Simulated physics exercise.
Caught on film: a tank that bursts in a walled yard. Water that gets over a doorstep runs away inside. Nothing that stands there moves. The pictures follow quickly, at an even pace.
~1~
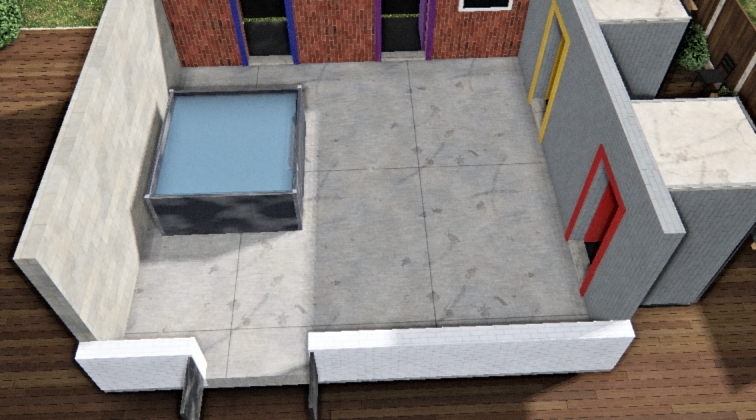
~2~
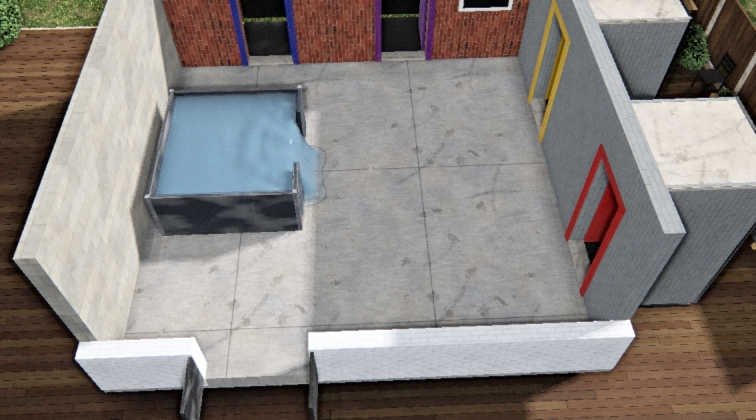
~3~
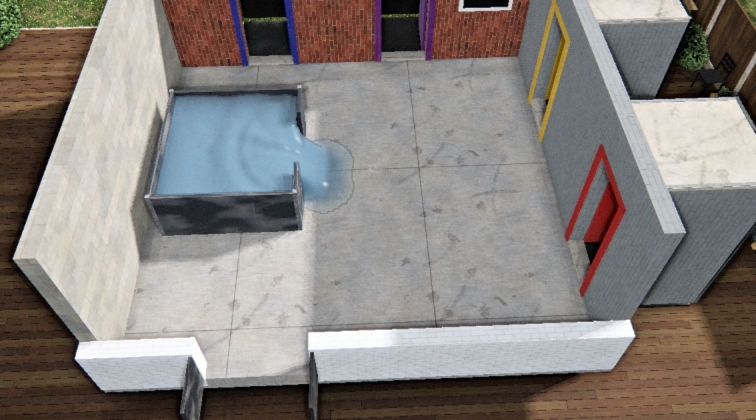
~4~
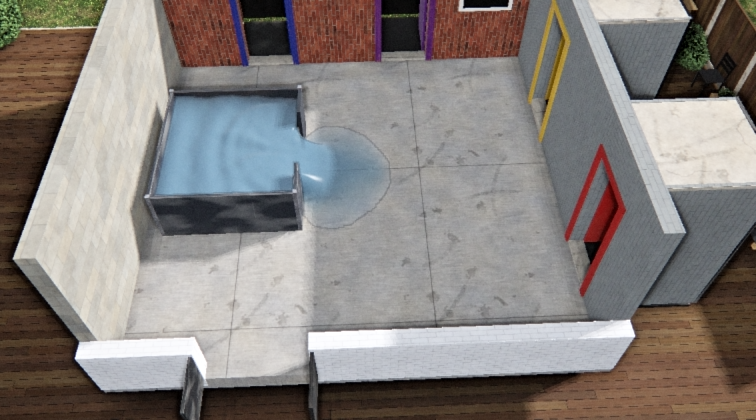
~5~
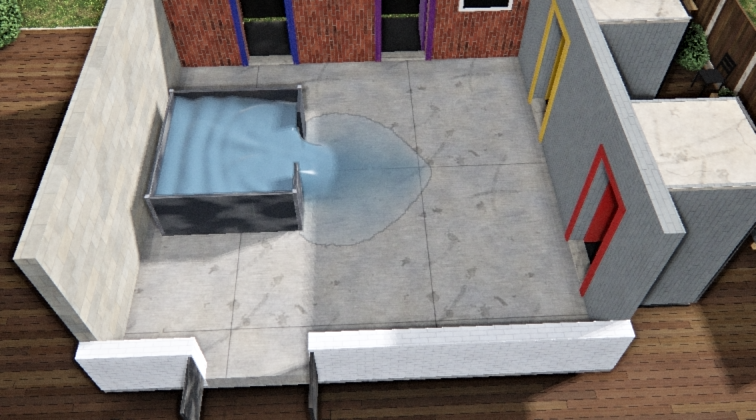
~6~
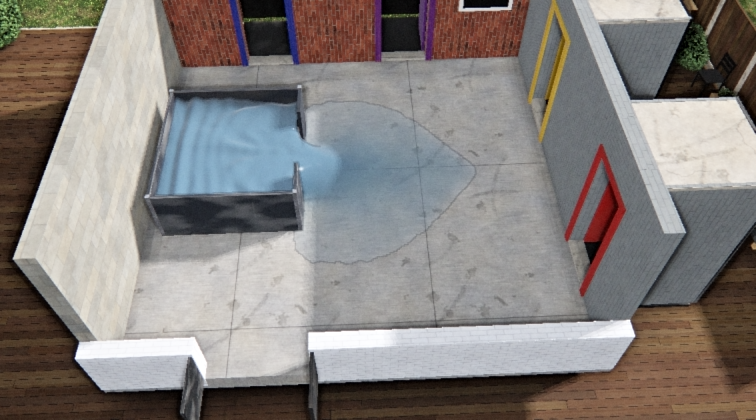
Water pouring through a gap in the right side of an open tank, spreading rightward across a walled yard's grey paving.
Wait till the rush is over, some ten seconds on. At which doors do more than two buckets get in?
One by one: The yellow door floods; the red door floods; the blue door holds within the limit; the purple door floods.
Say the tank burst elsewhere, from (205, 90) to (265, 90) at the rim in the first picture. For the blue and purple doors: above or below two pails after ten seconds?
One by one: The blue one is over, the purple one takes less.
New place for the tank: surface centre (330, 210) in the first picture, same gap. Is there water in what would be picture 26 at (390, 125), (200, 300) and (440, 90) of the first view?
In that order: Clear, free of water, under water.
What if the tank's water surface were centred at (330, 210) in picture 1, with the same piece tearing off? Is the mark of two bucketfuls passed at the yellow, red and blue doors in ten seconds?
Yellow keeps below it; red goes over; blue takes less.
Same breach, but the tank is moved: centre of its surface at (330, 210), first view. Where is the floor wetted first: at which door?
First comes the red door.
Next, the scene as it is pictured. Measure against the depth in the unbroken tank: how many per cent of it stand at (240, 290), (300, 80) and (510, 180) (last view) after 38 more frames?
In that order: 4, 6 and 18 per cent.
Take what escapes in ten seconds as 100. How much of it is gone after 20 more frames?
Some 40 per cent.
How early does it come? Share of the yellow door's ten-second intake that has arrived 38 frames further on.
Near 100 in a hundred.
A moment on, water covers 45 % of the floor; the yellow door wet at the sill, nothing in, the red door not reached, the blue door not reached, the purple door not reached.
Next, water covers 60 % of the floor; the yellow door over two buckets in, the red door over two buckets in, the blue door not reached, the purple door wet at the sill, nothing in.
Then, water covers 60 % of the floor; the yellow door far over two buckets in, the red door far over two buckets in, the blue door not reached, the purple door under two buckets in.
Later, water covers 85 % of the floor; the yellow door far over two buckets in, the red door far over two buckets in, the blue door wet at the sill, nothing in, the purple door over two buckets in.
In the end, water covers 100 % of the floor; the yellow door far over two buckets in, the red door far over two buckets in, the blue door wet at the sill, nothing in, the purple door over two buckets in.
